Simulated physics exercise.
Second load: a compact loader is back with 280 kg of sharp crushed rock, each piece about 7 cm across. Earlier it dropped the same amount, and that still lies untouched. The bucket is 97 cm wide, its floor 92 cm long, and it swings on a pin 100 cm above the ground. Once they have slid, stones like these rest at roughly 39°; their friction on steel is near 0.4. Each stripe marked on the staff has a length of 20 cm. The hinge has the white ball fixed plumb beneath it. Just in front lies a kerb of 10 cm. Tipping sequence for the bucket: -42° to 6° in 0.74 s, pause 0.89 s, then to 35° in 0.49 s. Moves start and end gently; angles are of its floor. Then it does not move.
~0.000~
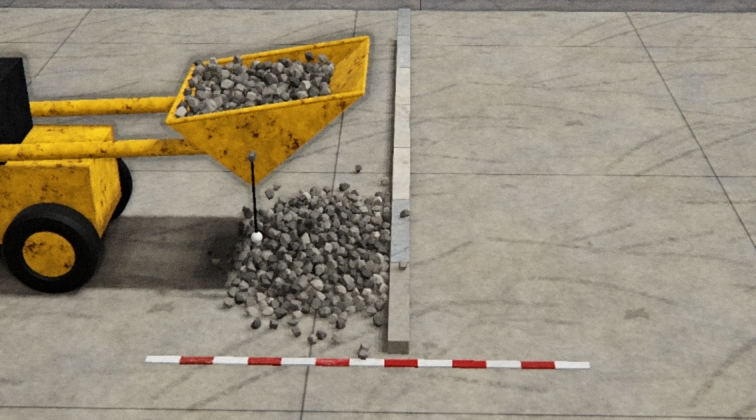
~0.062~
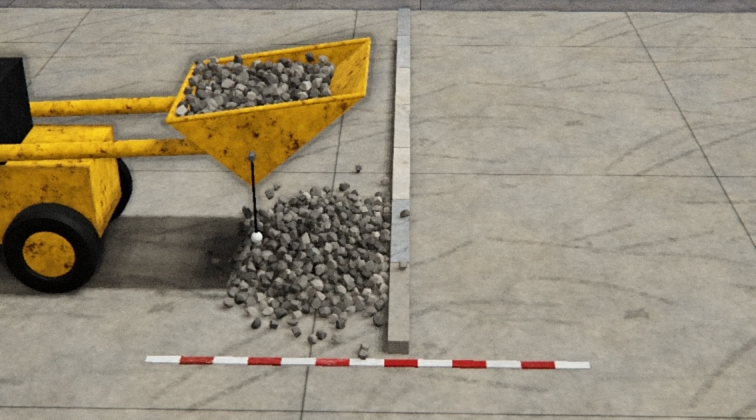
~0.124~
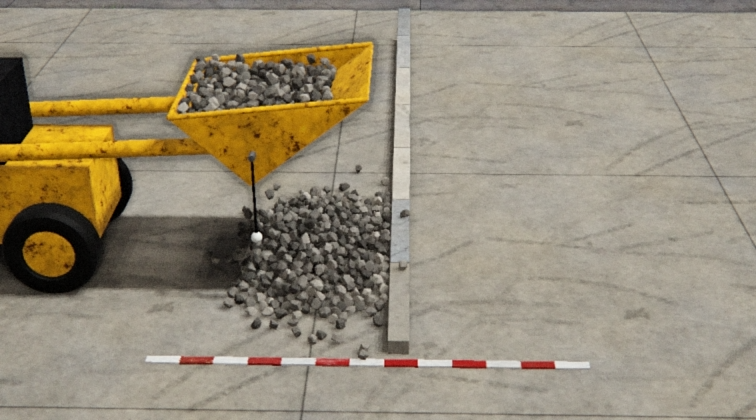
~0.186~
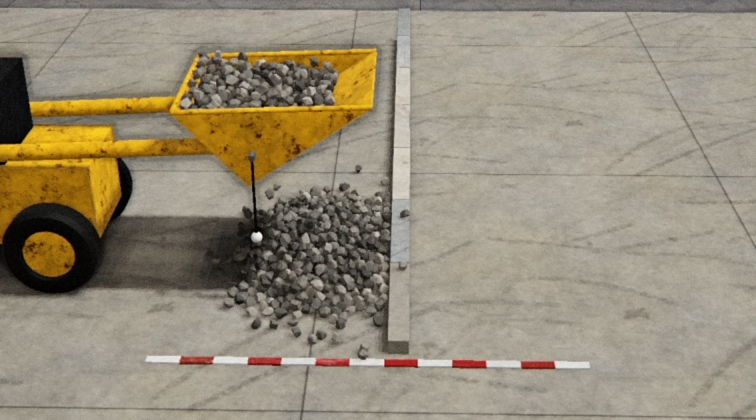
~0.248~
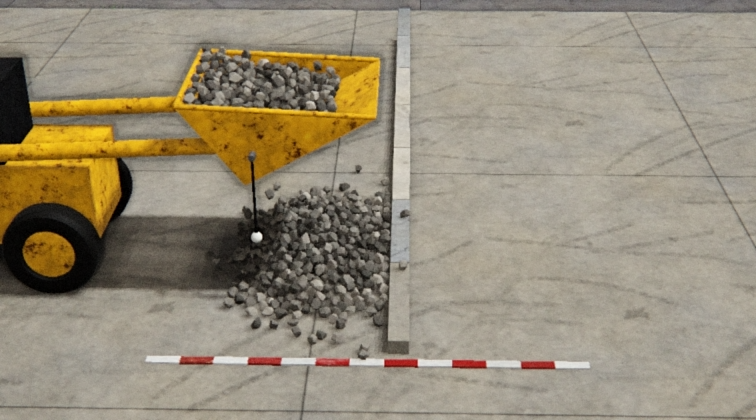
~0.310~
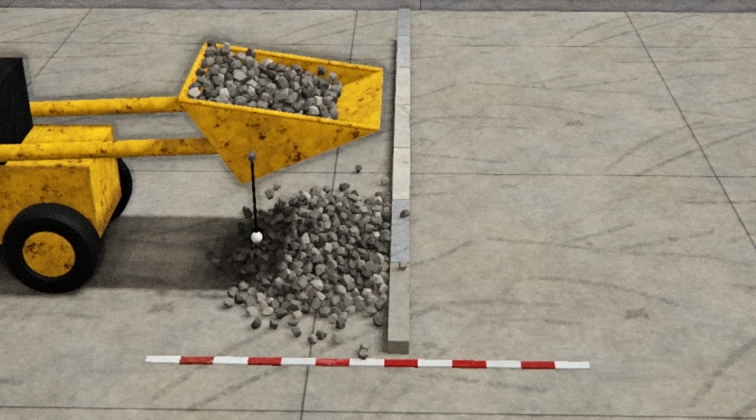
A yellow loader's raised bucket of grey crushed rock slowly tilting down toward the right above a rock pile beside a kerb.
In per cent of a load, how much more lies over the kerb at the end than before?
Some 47 per cent more.
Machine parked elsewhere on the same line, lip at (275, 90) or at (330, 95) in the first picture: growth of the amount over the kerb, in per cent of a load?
Case one about 0 %, case two about 15 %.
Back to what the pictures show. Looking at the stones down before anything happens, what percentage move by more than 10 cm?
Estimate: 0 %, roughly.
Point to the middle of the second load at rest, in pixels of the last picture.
(404, 241).
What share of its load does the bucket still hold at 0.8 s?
It holds some 100 percent.
After 0.6 s the floor is at -2°; in per cent of one load, 100 in the bucket, 100 on this side of the kerb; the foremost stones are at (390, 239).
After 0.8 s the floor is at 6°; in per cent of one load, 100 in the bucket, 100 on this side of the kerb; the foremost stones are at (390, 239).
After 2.6 s the floor is at 35°; in per cent of one load, 48 in the bucket, 149 on this side of the kerb, 3 over the kerb; the foremost stones are at (426, 249).
After 5.1 s the floor is at 35°; in per cent of one load, 0 in the bucket, 153 on this side of the kerb, 47 over the kerb; the foremost stones are at (546, 256). Net gain over the kerb, 47.
